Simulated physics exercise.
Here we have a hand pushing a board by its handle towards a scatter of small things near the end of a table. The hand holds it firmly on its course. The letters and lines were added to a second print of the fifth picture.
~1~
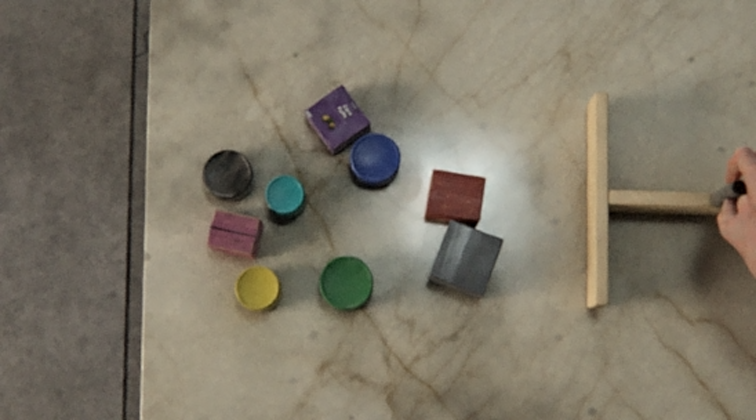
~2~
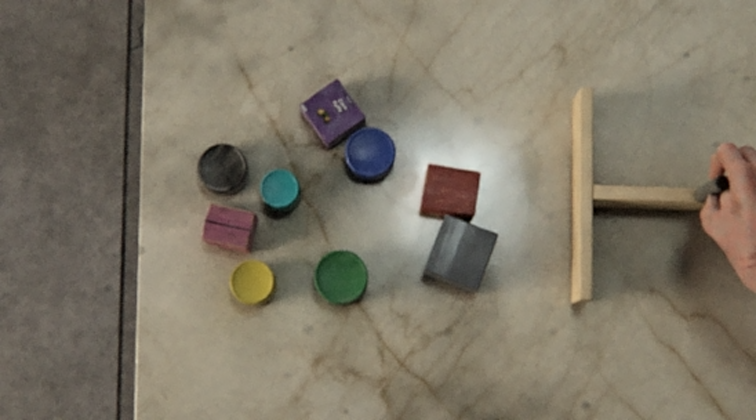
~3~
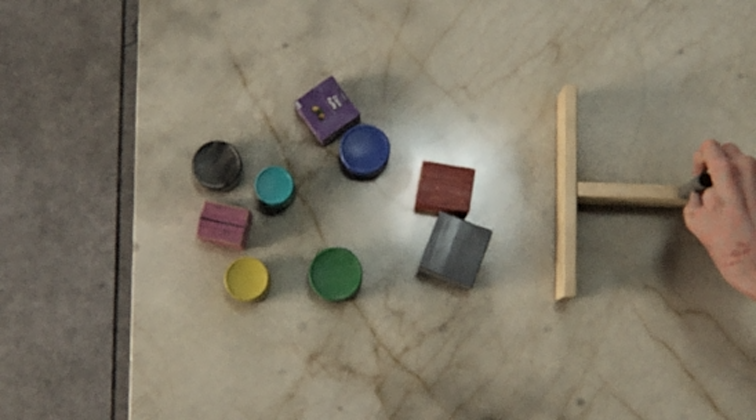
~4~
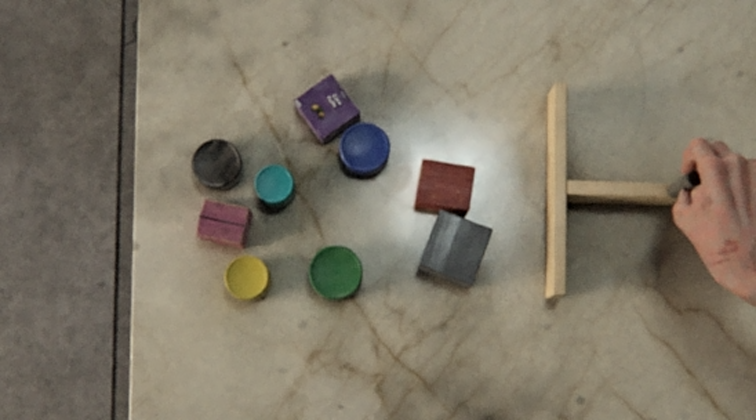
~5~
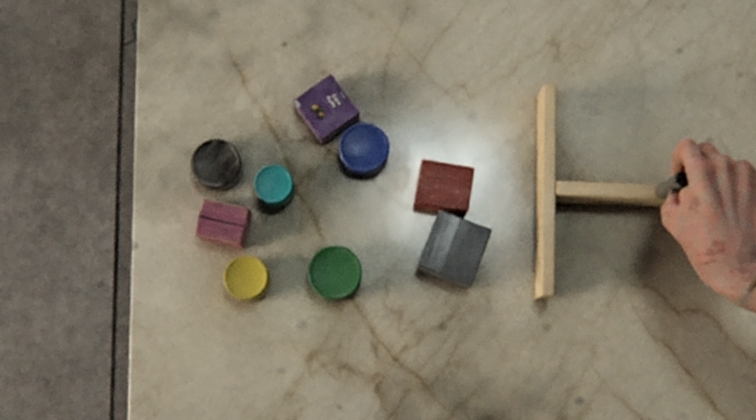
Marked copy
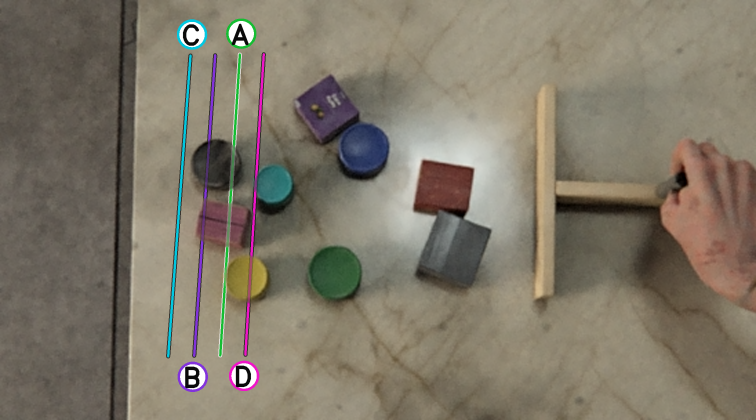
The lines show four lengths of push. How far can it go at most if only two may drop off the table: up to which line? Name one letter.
It should halt at A.
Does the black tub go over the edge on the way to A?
No.
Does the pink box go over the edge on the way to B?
Yes.
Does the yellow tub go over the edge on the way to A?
Yes.
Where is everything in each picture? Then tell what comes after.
In the first frame, black tub (229, 177); grey block (466, 260); purple packet (338, 121).
In the second frame, board (587, 191); pink box (231, 228).
In the third frame, board (571, 188); turquoise tub (276, 189).
In the fourth frame, board (560, 187); green jar (336, 273).
In the fifth frame, board (550, 187); black tub (218, 166); grey block (454, 250); purple packet (327, 110).
On the copy, A at (230, 201); B at (205, 202); C at (180, 202); D at (255, 201).
On A. First, board (436, 189); grey block (397, 255); blue tub (359, 147).
Then, board (320, 191); yellow tub (183, 286); black tub (209, 163).
Finally, board (230, 193); yellow tub over the edge; pink box over the edge; two fallen.
By contrast, B drops four; C drops five; D is within the limit but short.
